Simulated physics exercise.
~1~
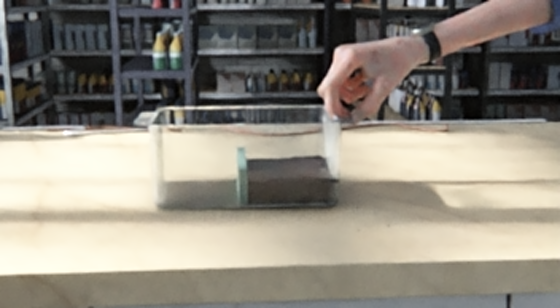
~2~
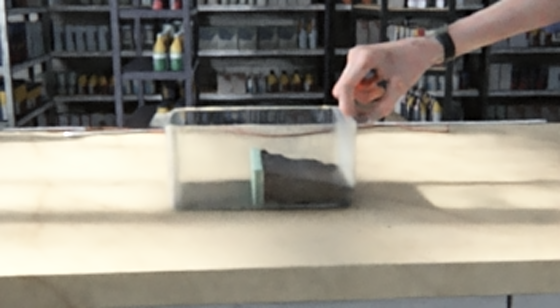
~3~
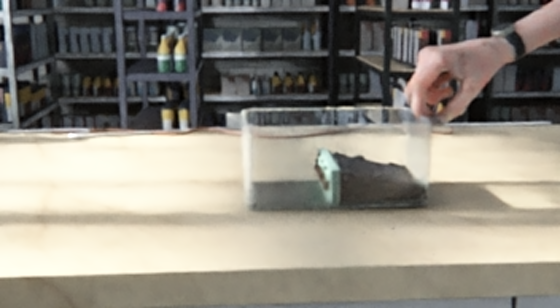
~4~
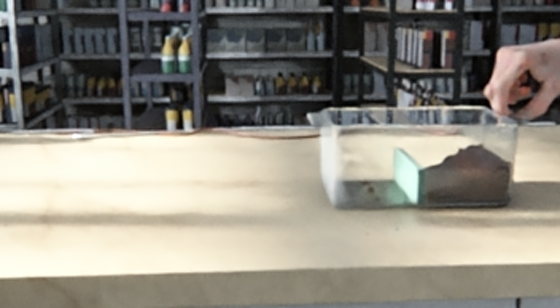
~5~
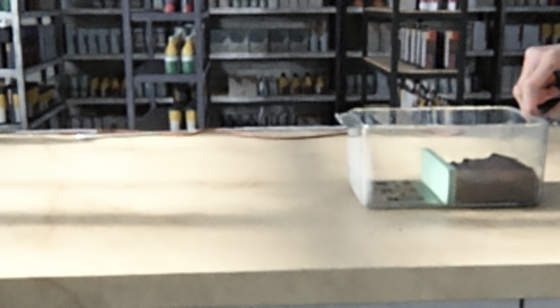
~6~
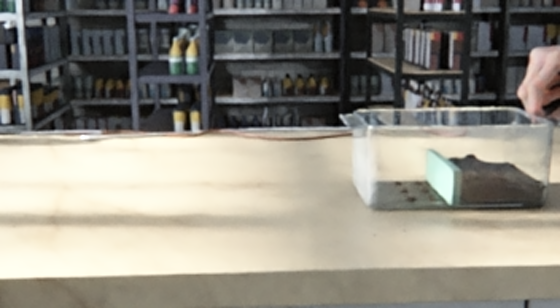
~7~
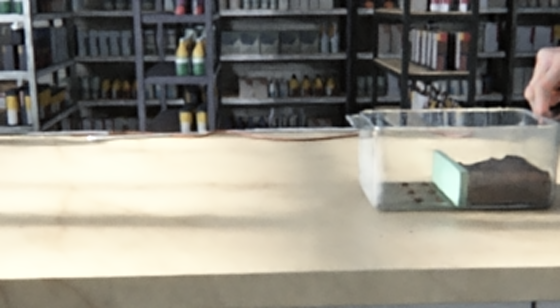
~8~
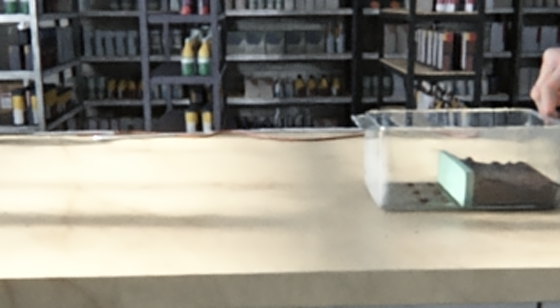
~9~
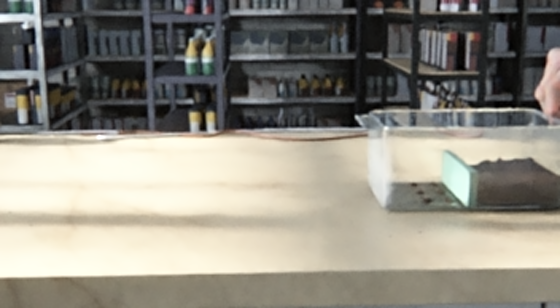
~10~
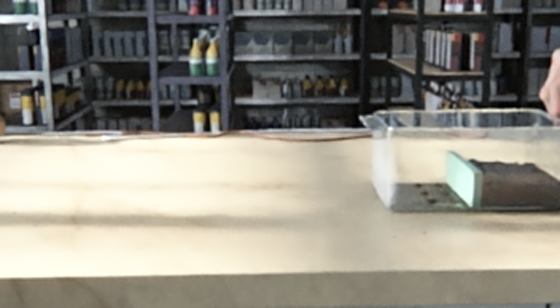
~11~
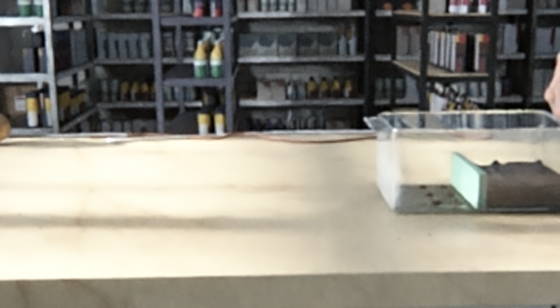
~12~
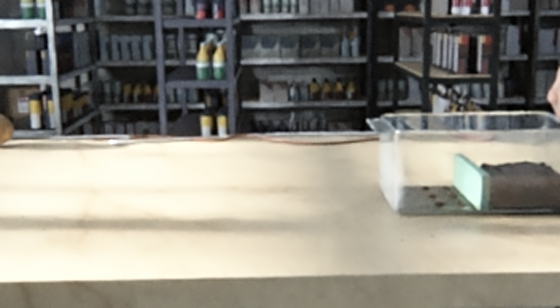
Clear two-part box with dark coffee behind a green divider sliding right across a pale worktop, pulled by a hand, then resting.
